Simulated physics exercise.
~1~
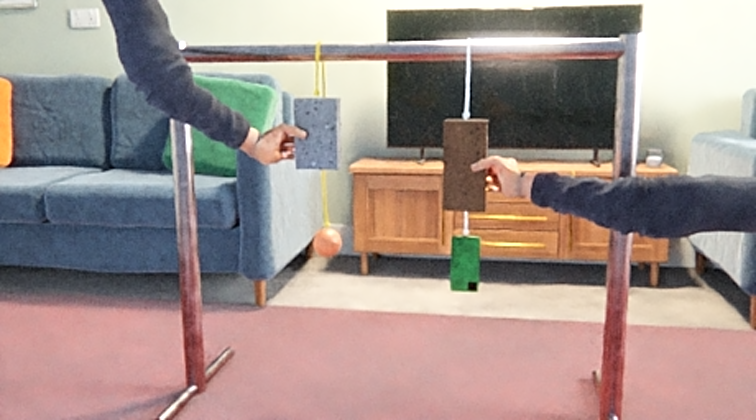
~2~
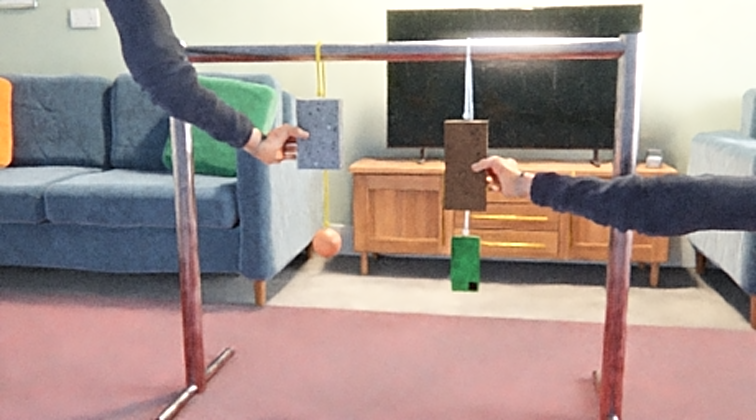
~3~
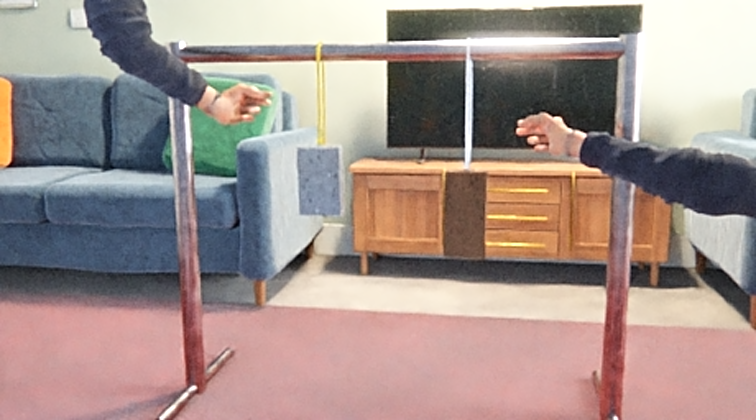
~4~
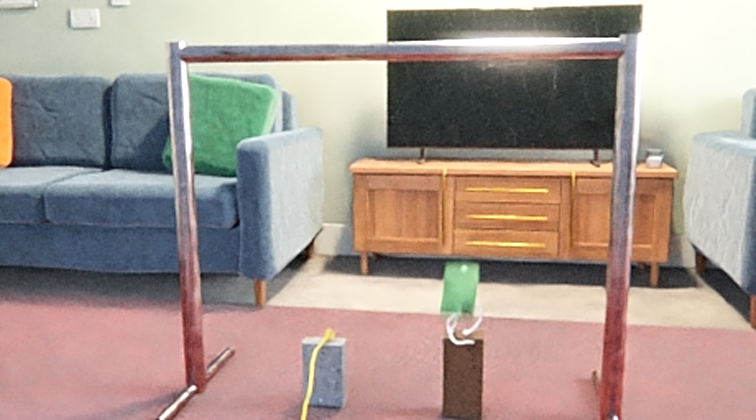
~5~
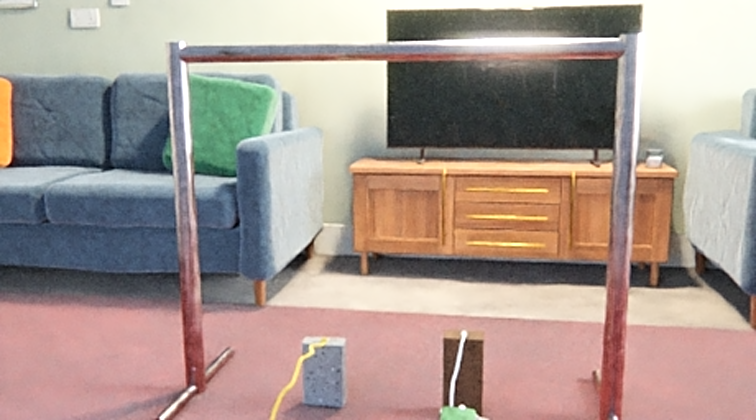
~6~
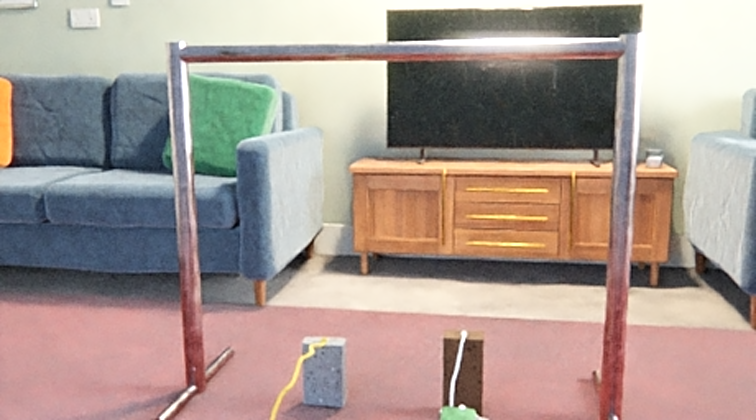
Two hands let go of a grey block and a brown block, which drop to the floor.
